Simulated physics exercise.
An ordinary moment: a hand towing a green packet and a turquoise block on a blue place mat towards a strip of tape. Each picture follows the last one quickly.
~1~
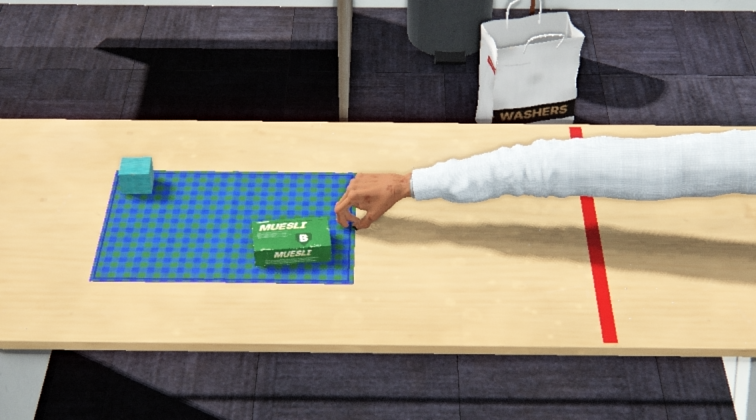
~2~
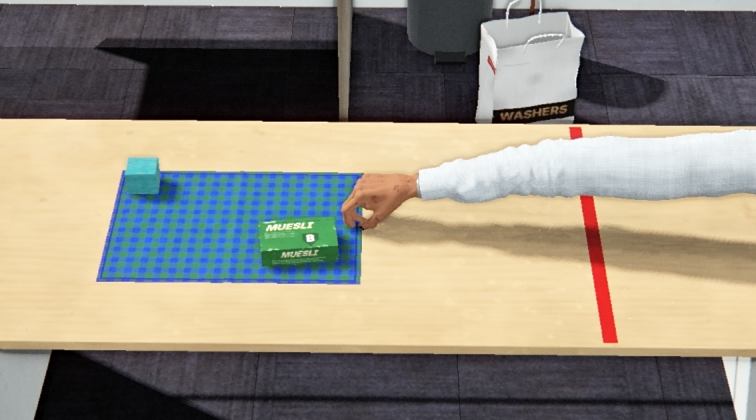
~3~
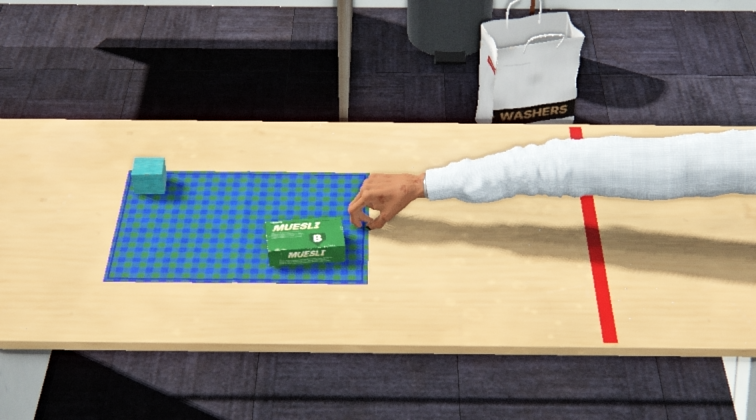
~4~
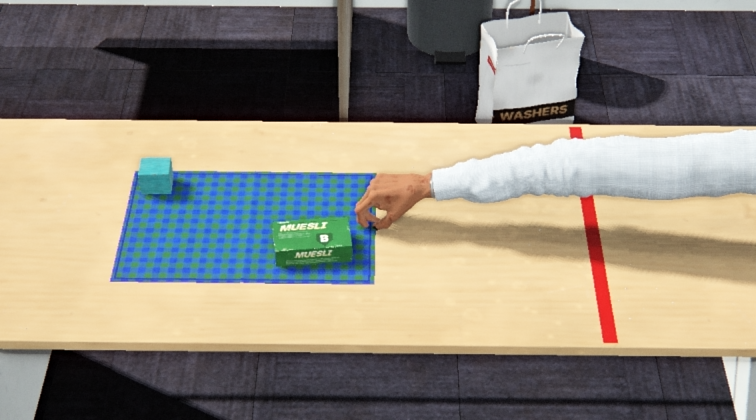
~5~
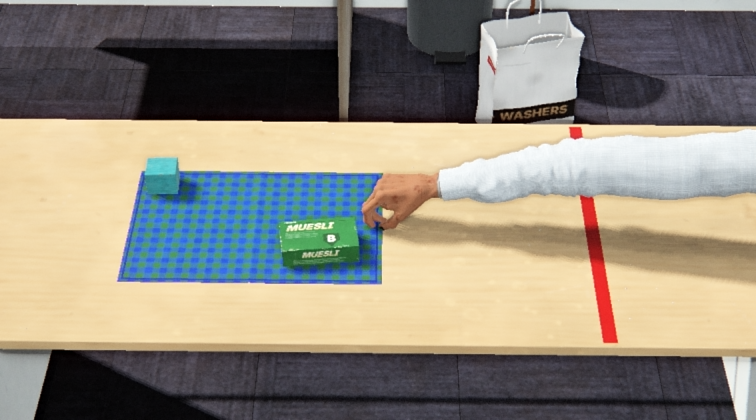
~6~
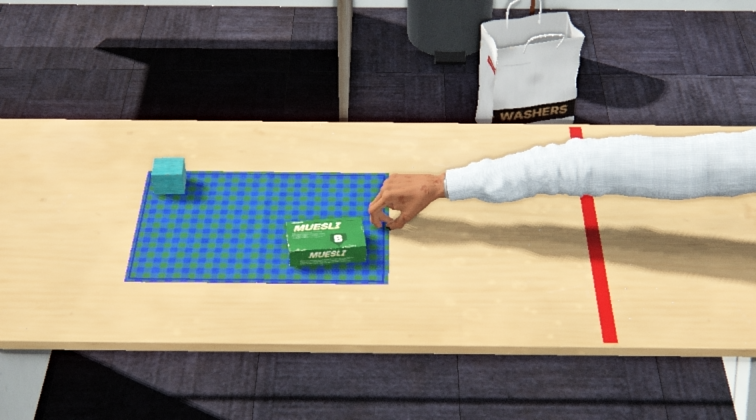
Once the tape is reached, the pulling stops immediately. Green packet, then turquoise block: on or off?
Green packet: On; turquoise block: On.
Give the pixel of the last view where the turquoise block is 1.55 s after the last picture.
Its middle is somewhere near (366, 178).
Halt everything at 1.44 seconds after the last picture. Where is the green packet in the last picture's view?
It is at roughly (525, 244).
Then, 1.44 s on from there, hem at the tape; green packet on the cloth near (525, 244); turquoise block on the cloth near (358, 178).
Then, 1.55 s on from there, hem at the tape; green packet on the cloth near (533, 244); turquoise block on the cloth near (367, 178).
In the end, hem at the tape; green packet on the cloth near (533, 244); turquoise block on the cloth near (366, 178). The green packet stays on the cloth and the turquoise block remains aboard.
